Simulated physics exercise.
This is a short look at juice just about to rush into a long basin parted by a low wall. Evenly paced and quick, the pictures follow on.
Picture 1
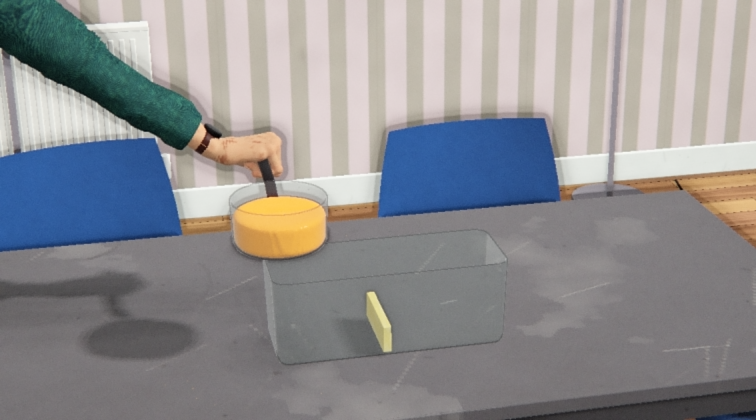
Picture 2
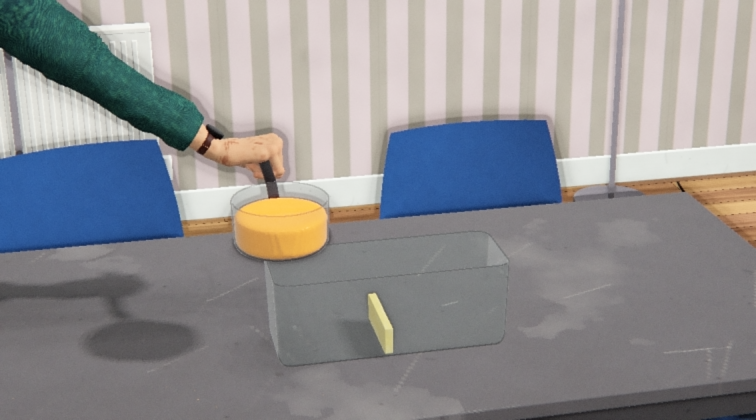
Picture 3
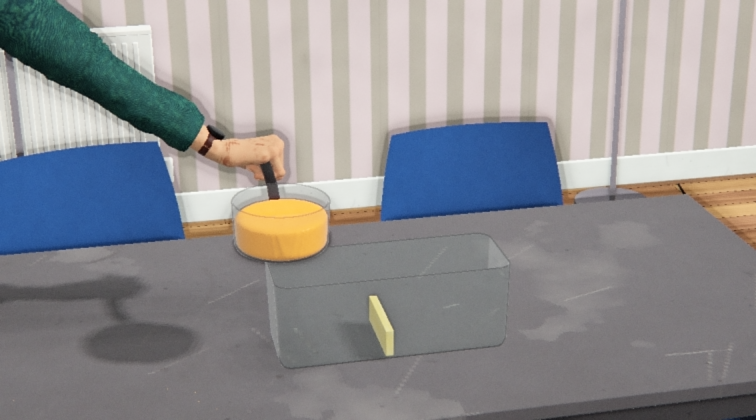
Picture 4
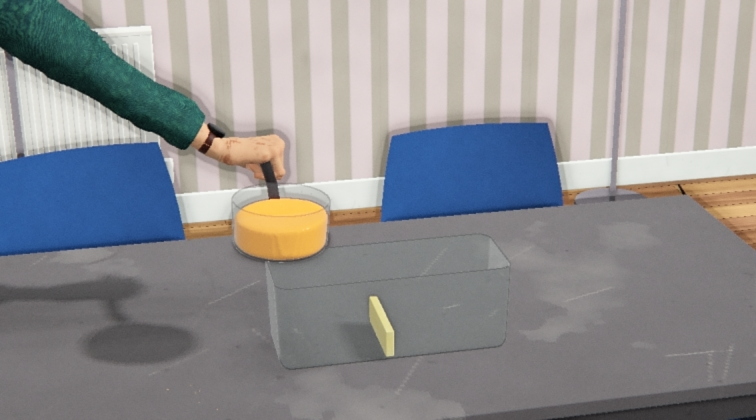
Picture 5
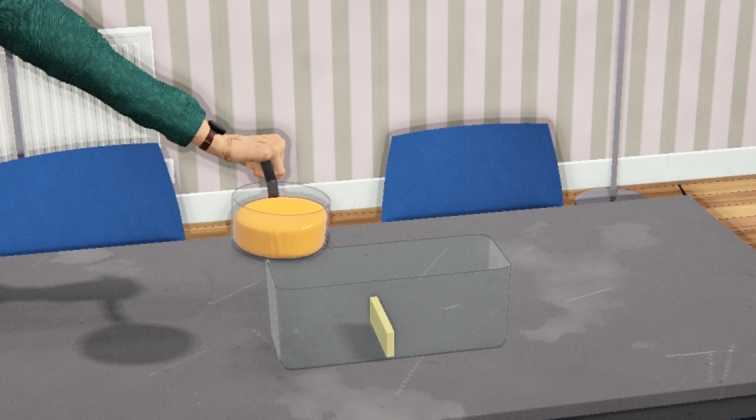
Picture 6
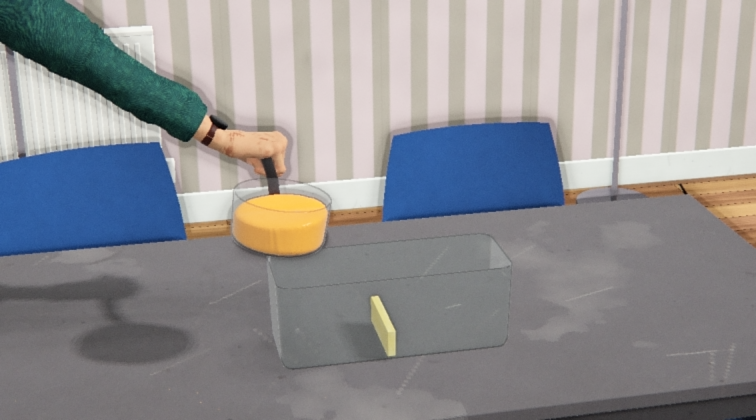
At first, a hand in a green sleeve holds a clear round container of orange juice nearly level above the left end of a long transparent basin with a low yellow wall inside. The container dips very slightly, then gradually begins tilting toward the right, while the basin stays still on the grey table.
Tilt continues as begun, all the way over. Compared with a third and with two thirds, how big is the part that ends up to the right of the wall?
High range.
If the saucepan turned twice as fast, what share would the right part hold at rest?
Result: Roughly 85 %.
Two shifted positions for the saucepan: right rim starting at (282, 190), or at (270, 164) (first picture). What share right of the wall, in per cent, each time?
Near 5 in a hundred first, near 5 in a hundred second.
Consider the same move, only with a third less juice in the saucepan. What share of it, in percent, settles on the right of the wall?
Some 80 parts in a hundred.
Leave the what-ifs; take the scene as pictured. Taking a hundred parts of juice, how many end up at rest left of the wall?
It comes to about 15 per cent.
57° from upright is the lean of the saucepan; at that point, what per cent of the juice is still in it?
75 per cent or so.
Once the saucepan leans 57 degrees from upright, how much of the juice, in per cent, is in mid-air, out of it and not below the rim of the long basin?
Roughly 20 %.
A moment on, the saucepan is tipped part way and 73 per cent is still to pour, 5 is left of the wall and 0 right of it.
Next, the saucepan is tipped on its side and 16 per cent is still to pour, 9 is left of the wall and 59 right of it.
Then the saucepan is tipped right over and 1 per cent is still to pour, 12 is left of the wall and 85 right of it.
Later the saucepan is tipped right over and 0 per cent is still to pour, 14 is left of the wall and 86 right of it.
In the end 14 per cent lies left of the wall, 86 right of it and 1 outside.
